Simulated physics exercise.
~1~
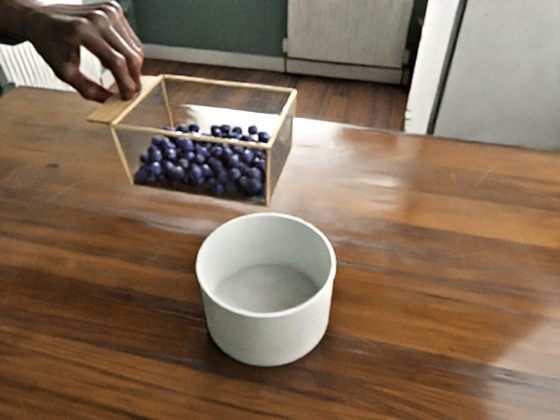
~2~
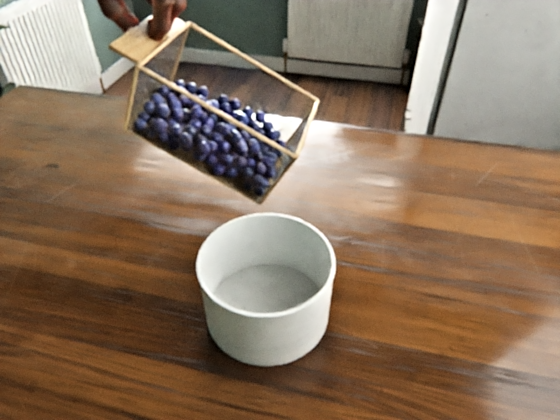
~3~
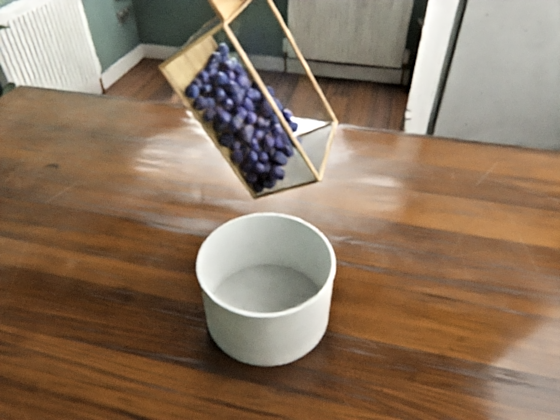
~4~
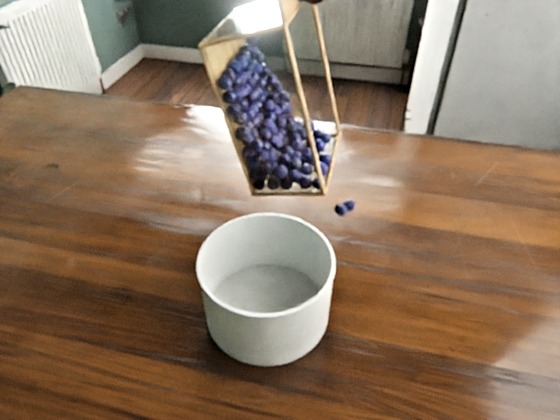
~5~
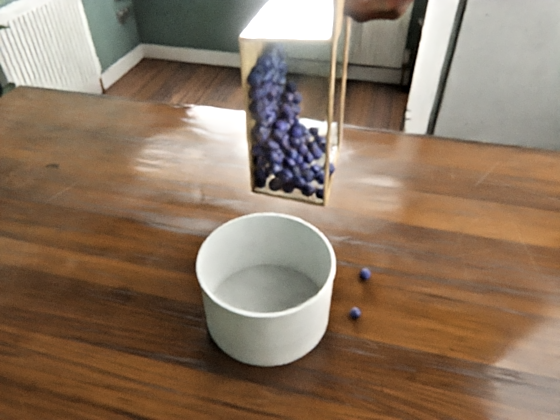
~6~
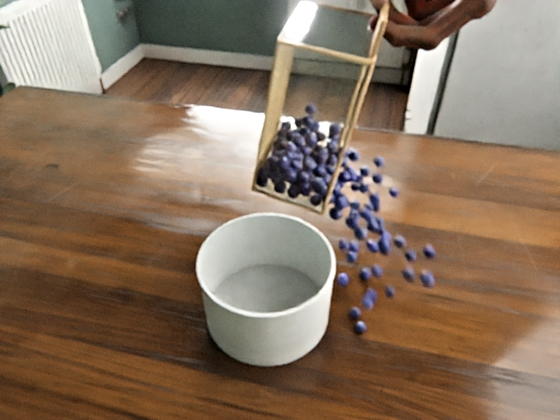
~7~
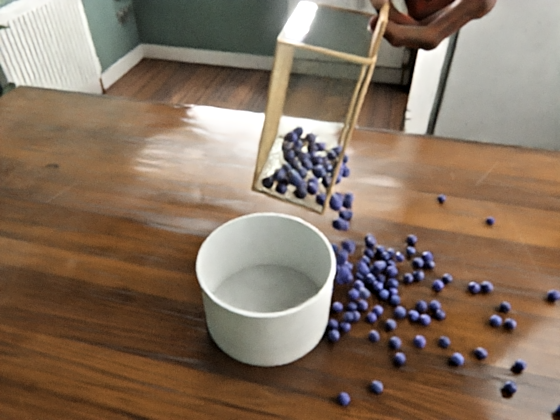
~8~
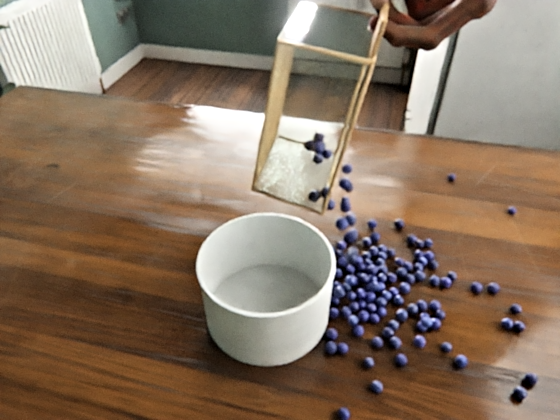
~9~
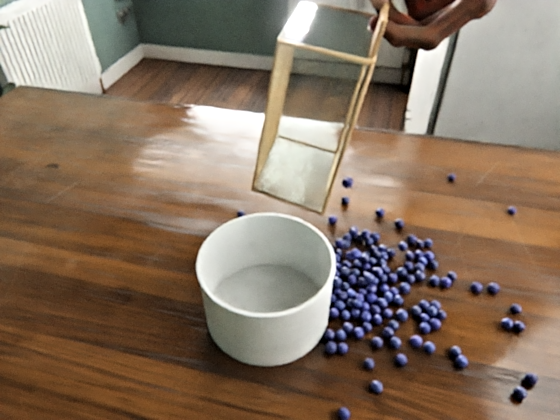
Blueberries spilling from a tilting glass box held by a hand, missing the white pot and scattering across the wooden table.
